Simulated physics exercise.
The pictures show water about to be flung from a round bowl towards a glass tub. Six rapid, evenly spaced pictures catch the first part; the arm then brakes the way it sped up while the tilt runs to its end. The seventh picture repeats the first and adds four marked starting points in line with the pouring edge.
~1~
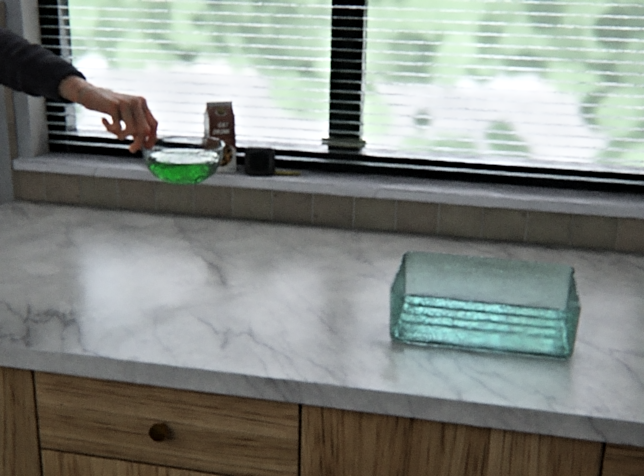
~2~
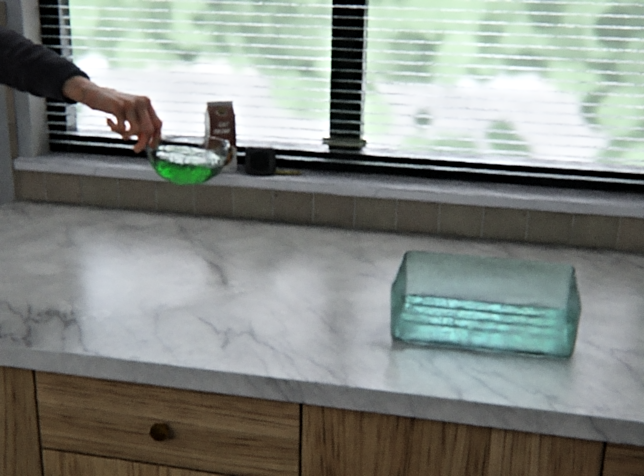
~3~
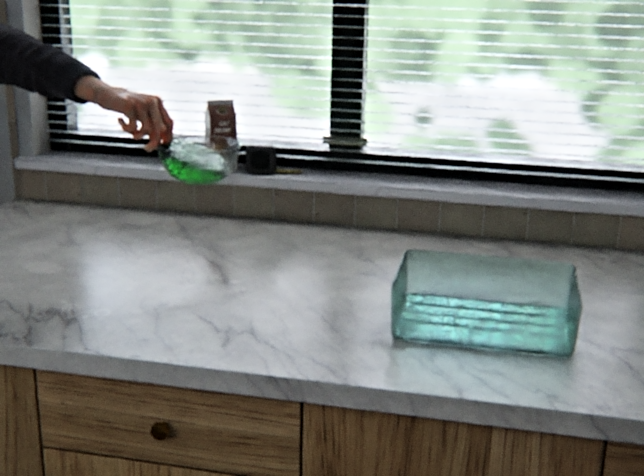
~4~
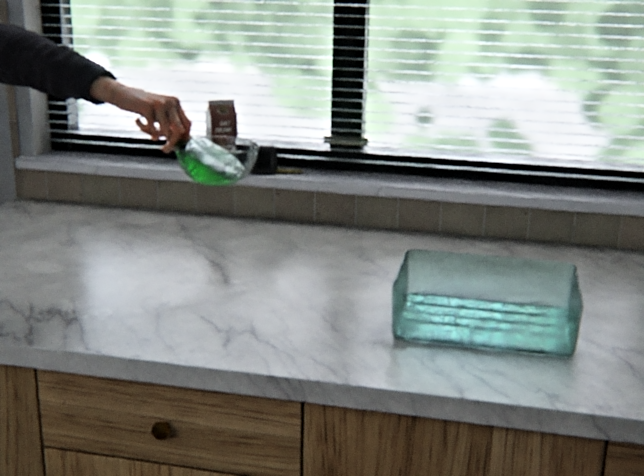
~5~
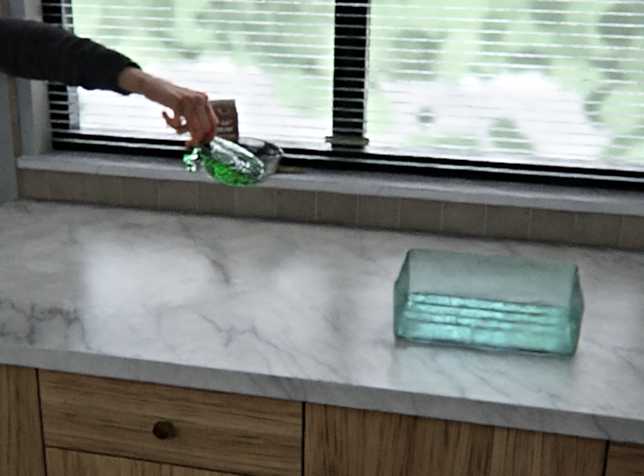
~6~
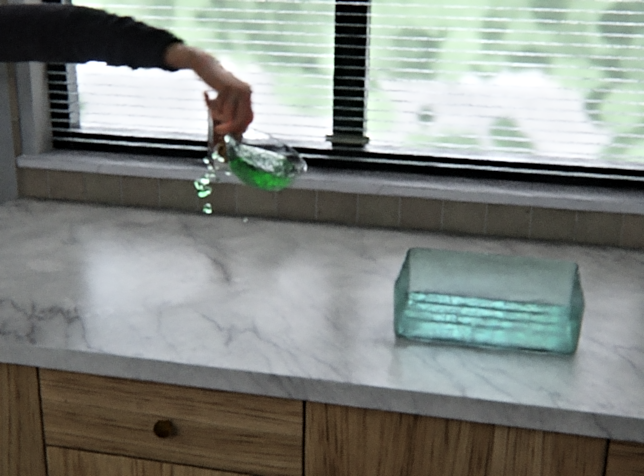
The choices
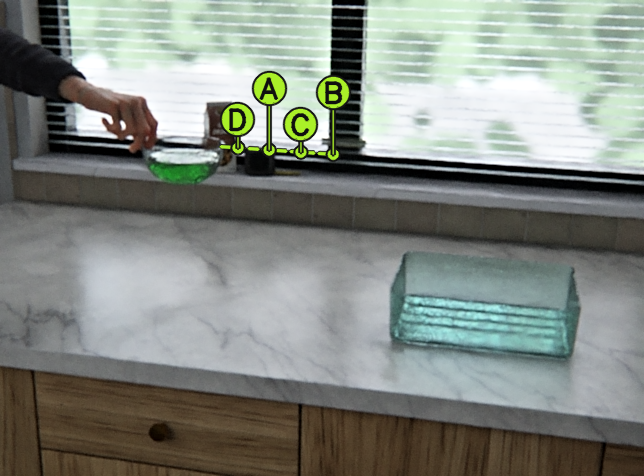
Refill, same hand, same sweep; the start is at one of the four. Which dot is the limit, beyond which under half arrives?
Dot D.
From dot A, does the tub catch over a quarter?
Yes, clearly.
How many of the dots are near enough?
All of the four.
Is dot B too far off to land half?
No.
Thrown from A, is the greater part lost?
No, that is safe.
On the marked copy, A at (269, 150); B at (333, 154); C at (300, 152); D at (237, 147).
If A is chosen, about 73 % lands in the tub, 7 % falls short and 20 % goes beside or beyond.
If B is chosen, about 76 % lands in the tub, 12 % falls short and 12 % goes beside or beyond.
If C is chosen, about 67 % lands in the tub, 8 % falls short and 25 % goes beside or beyond.
If D is chosen, about 66 % lands in the tub, 21 % falls short and 13 % goes beside or beyond.
